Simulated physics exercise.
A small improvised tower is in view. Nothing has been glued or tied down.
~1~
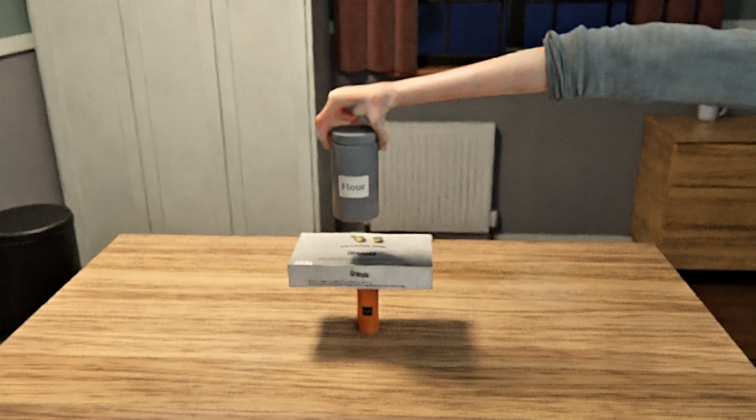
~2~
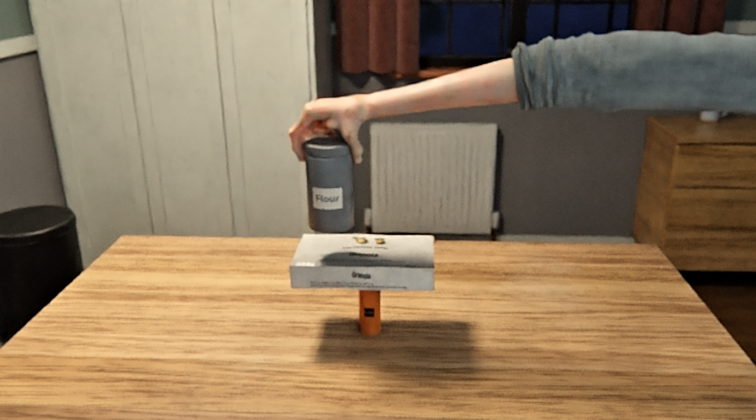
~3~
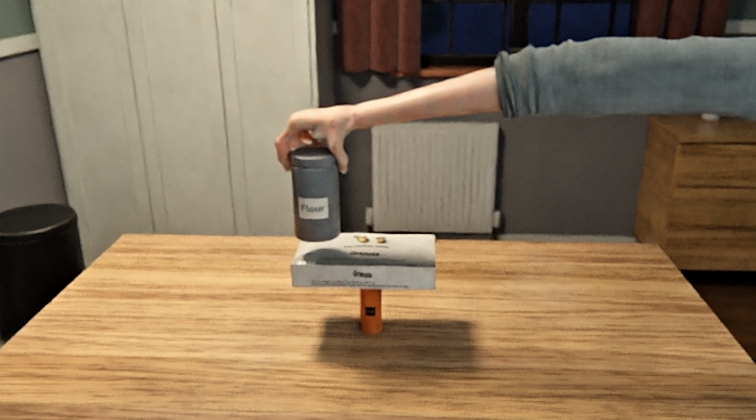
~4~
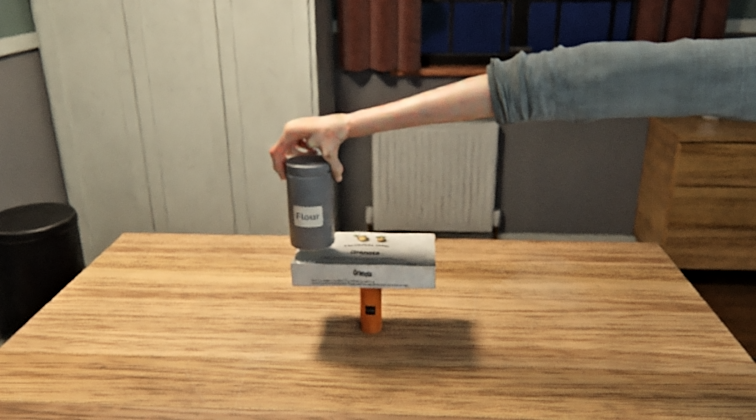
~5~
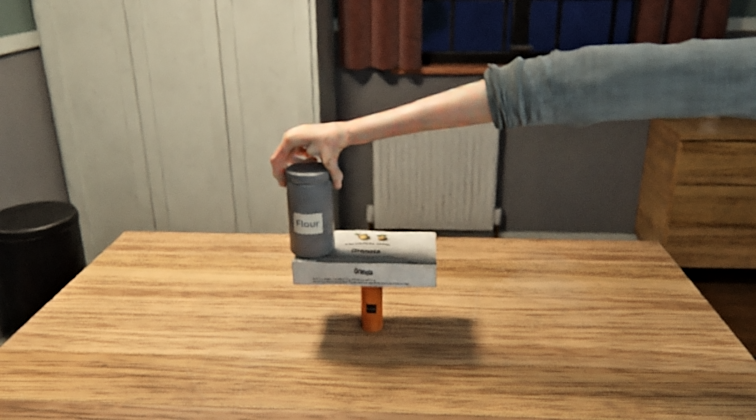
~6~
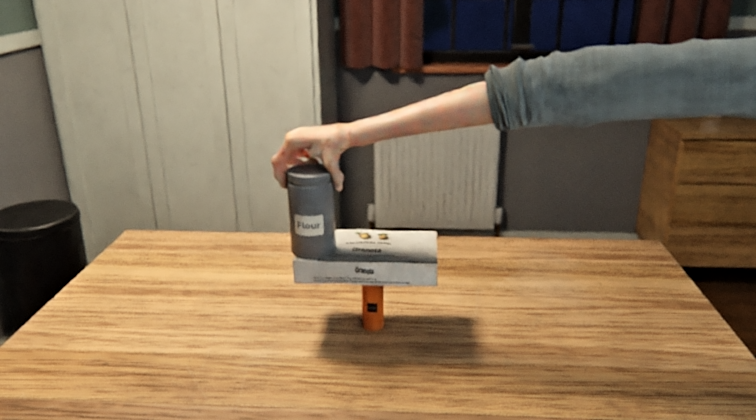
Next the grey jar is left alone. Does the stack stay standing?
No, seems it proves too shaky for that.
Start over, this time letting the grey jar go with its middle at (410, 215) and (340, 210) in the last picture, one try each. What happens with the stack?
Try one, the stack collapses; try two, it collapses.
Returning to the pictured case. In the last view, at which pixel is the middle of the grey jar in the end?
Somewhere around (308, 298) in the last picture.
Then, 0.30 s after the last picture, grey jar now fallen; white packet on its side; orange shaker tipped 5° from how it was.
Then, 0.80 s after the last picture, white packet on its side; orange shaker tipped 7° from how it was.
Then, 1.20 s after the last picture, orange shaker and white packet now fallen.
By the end, fallen, orange shaker, white packet and grey jar. Seen from the same camera at the end, grey jar near (308, 298). The stack loses its balance.
